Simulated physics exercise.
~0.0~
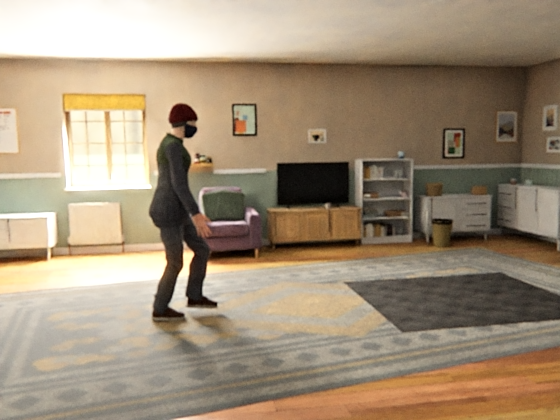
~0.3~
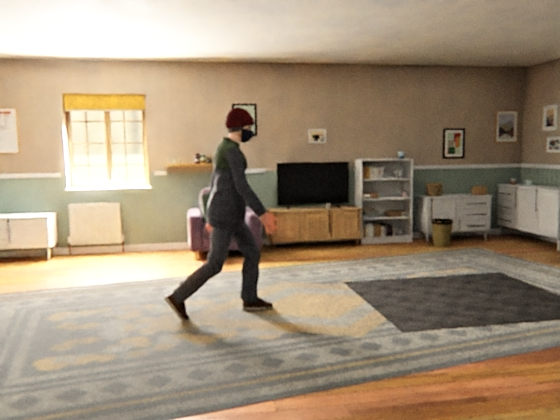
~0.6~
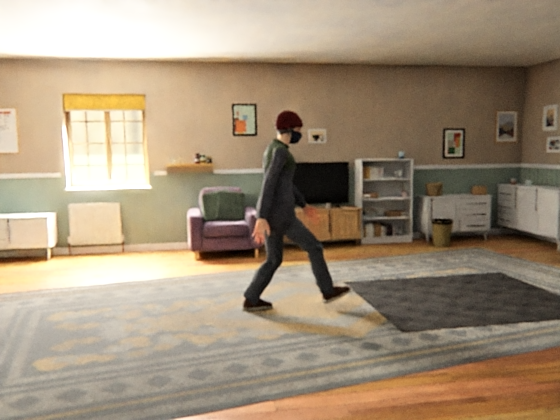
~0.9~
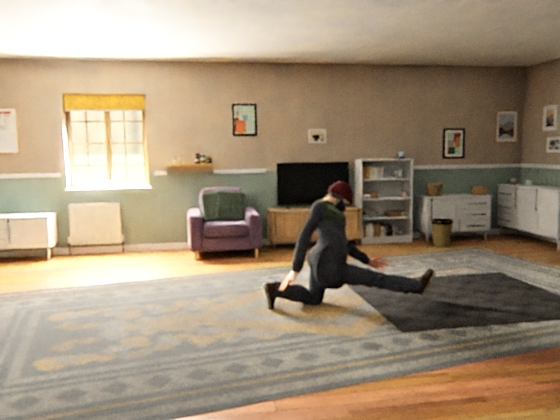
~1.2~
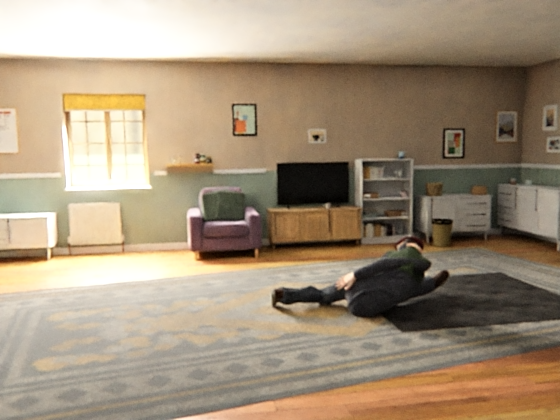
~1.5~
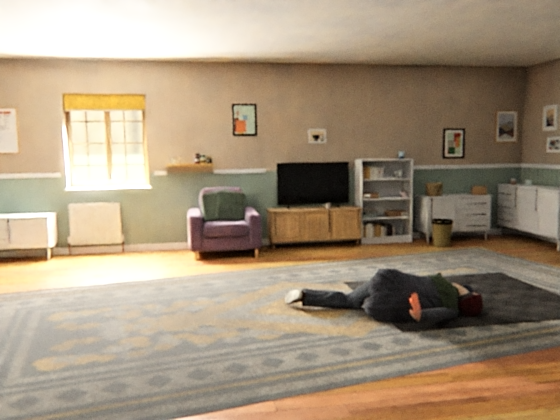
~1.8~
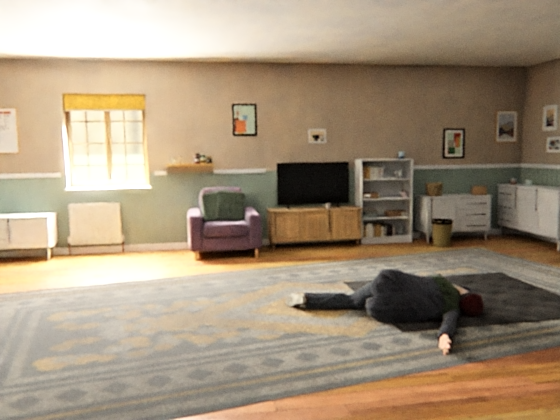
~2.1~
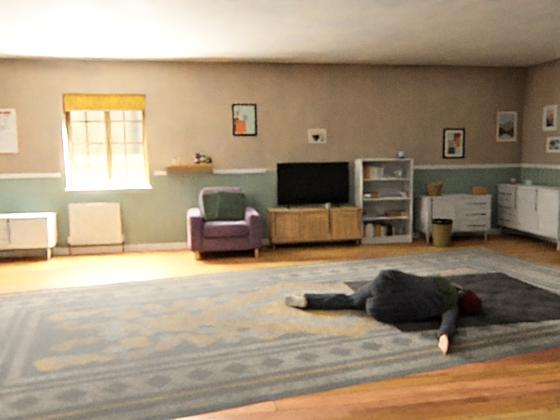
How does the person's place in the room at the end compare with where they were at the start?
At the start the person was upright on the left part of the patterned rug, in front of the purple armchair. By the end they were farther right and lower in view, lying partly on the black mat.
